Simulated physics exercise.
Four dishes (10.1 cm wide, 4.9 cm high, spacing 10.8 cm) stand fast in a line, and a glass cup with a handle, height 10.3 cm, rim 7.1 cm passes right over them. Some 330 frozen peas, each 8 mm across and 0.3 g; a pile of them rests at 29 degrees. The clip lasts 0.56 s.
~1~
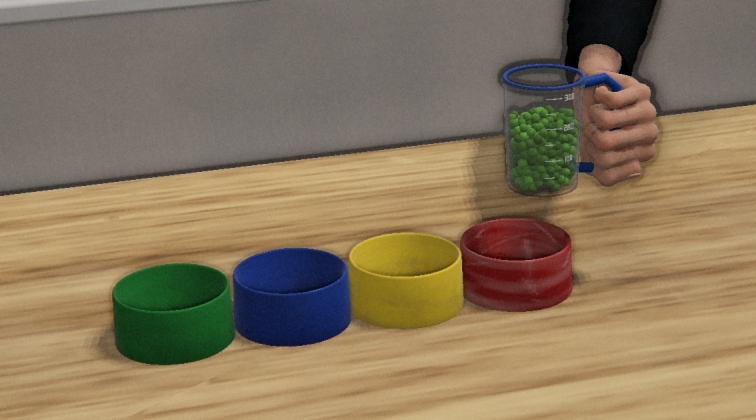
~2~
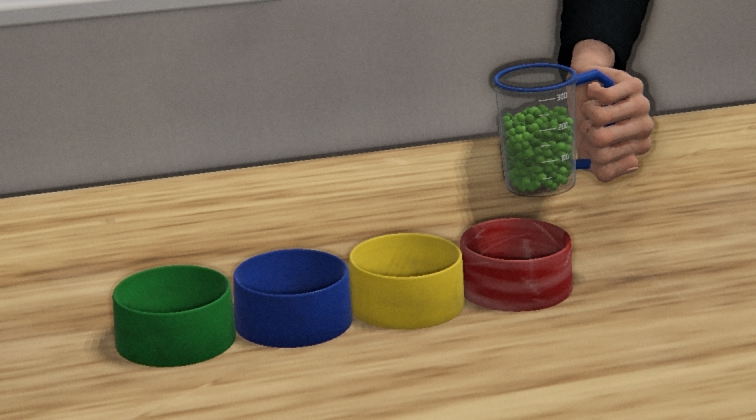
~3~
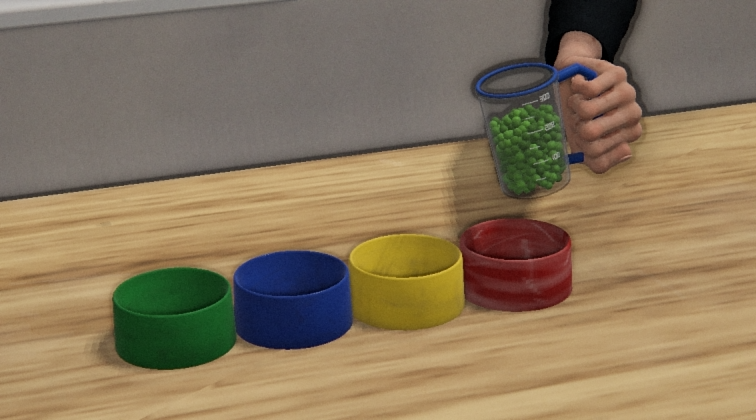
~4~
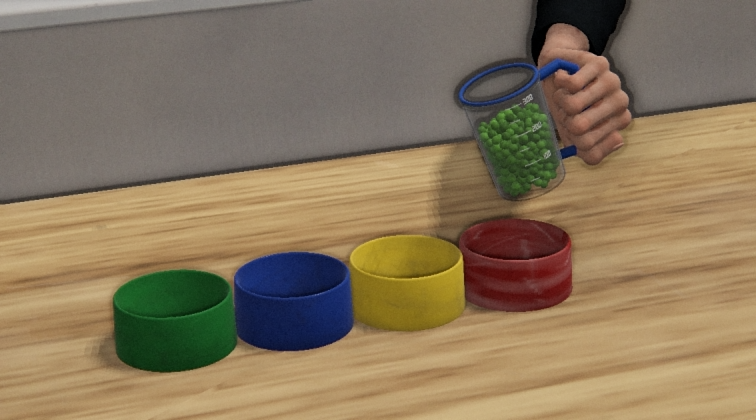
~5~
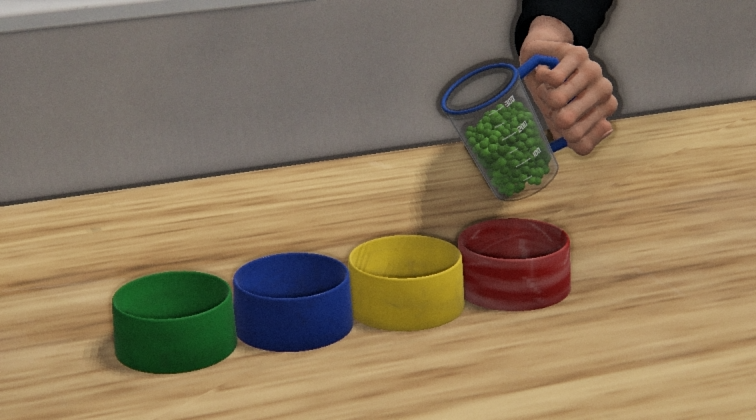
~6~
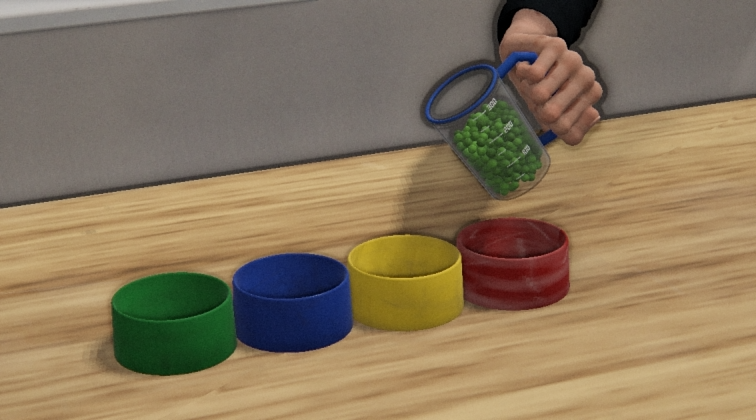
The video shows a hand holding a clear cup of green peas by its blue handle above a row of green, blue, yellow and red dishes, moving it slightly left while steadily tilting it leftward, the peas staying inside.
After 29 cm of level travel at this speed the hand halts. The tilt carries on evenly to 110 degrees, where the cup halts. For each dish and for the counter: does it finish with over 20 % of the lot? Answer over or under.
Red under, blue over, green under, yellow under, counter under.
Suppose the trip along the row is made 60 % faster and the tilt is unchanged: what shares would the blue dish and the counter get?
Then: Blue 0; counter 0.
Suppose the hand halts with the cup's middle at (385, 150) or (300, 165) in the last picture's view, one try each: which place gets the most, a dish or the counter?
Most goes to: Blue; blue.
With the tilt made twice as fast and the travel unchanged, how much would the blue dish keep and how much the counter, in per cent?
Blue 40; counter 10.
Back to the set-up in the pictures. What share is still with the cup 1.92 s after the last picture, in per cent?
About 0 per cent.
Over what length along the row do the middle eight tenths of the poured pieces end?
About 6 cm.
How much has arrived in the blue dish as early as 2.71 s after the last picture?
About 90 per cent by then.
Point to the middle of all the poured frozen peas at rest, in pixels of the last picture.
At about (277, 311).
Then, 1.15 s after the last picture, tilt 110 degrees; cup holds 70 %, blue 25 %.
Then, 1.92 s after the last picture, tilt 110 degrees; cup holds 0 %, blue 90 %, green 5 %.
Then, 2.71 s after the last picture, tilt 110 degrees; cup holds 0 %, blue 90 %, green 5 %.
In the end, red 0 %, blue 90 %, green 5 %, yellow 0 %, counter 5 %.
